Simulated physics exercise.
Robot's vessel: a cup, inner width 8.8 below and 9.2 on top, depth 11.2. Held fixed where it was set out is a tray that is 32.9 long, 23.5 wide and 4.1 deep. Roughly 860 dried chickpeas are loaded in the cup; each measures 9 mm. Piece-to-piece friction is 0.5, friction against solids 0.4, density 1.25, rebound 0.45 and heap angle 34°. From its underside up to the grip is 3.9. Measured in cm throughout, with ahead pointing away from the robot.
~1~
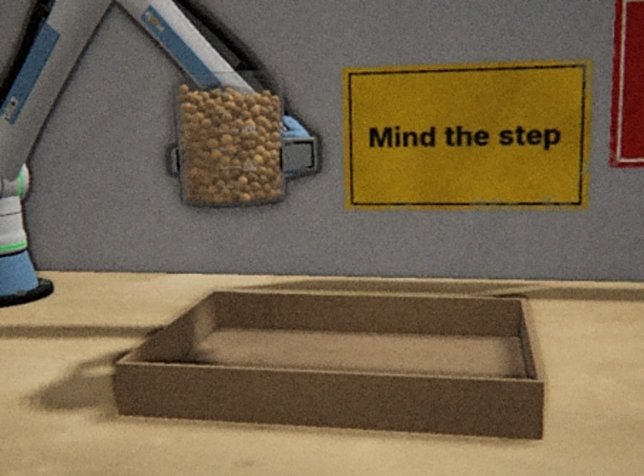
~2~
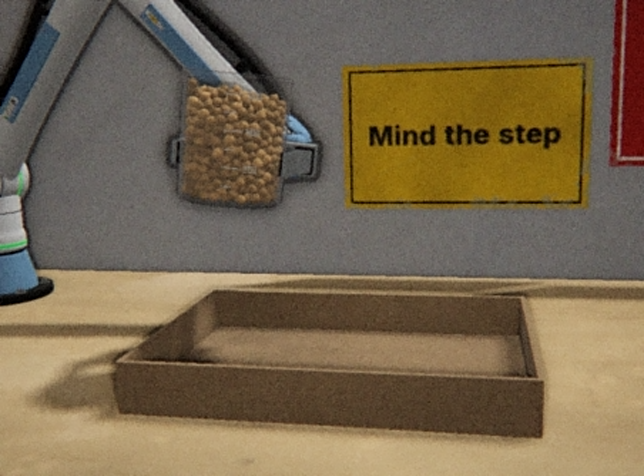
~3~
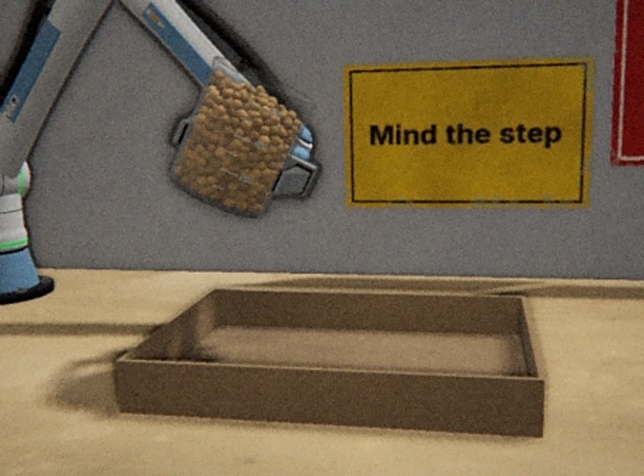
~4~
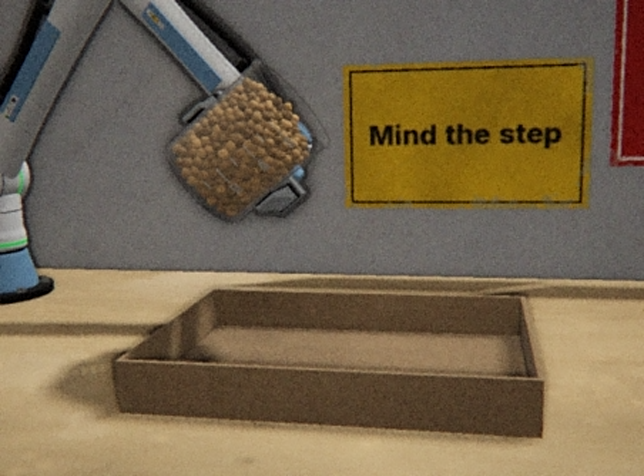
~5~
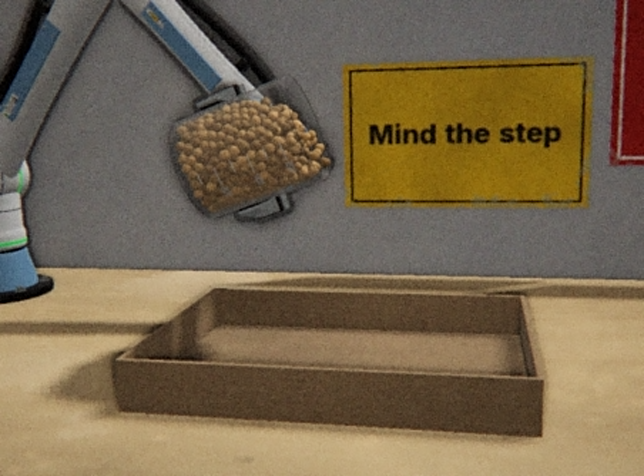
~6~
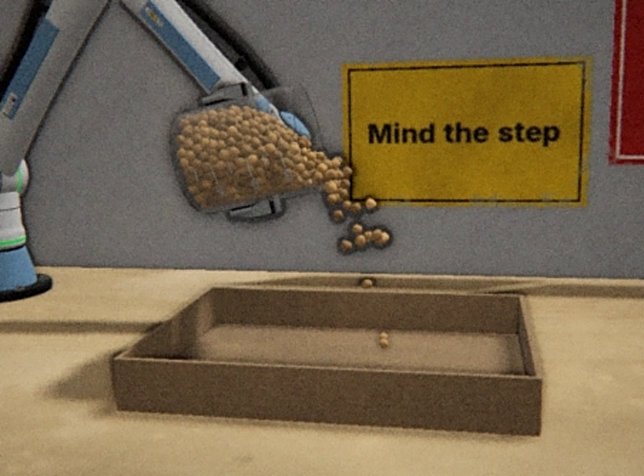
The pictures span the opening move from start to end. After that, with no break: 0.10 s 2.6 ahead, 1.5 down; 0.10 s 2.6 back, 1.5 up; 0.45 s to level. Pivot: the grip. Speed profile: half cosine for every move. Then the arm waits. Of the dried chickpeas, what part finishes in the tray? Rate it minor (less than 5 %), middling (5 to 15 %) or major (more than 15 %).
Major, more than 15 %.
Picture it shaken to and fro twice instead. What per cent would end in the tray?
It would come to around 35 %.
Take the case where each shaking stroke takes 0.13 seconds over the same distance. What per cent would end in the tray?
That would give around 20 per cent.
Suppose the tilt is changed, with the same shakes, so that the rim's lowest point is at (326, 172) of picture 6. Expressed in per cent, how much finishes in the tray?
Result: Approximately 10 %.
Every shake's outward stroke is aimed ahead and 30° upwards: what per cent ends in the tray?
I'd reckon around 40 per cent.
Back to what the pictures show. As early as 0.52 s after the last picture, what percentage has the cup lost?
I'd put it at some 25 percent.
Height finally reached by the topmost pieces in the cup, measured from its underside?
I'd say near 9.5 cm from the bottom.
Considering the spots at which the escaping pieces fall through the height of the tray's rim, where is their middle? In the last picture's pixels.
Around (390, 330).
Then, 0.26 s on, tilted 75° forward, highest piece 23 above the table; 699 in the cup, 71 in the tray, 86 in flight or on a rim.
Then, 0.52 s on, tilted 15° forward, highest piece 27 above the table; 662 in the cup, 183 in the tray, 1 on the table or floor, 10 in flight or on a rim.
Then, 0.85 s on, level, highest piece 26 above the table; 662 in the cup, 193 in the tray, 1 on the table or floor.
Then, 1.90 s on, level, highest piece 25 above the table; 662 in the cup, 193 in the tray, 1 on the table or floor.
In the end, 662 in the cup, 193 in the tray, 1 on the table or floor. That is 23 % in the tray.
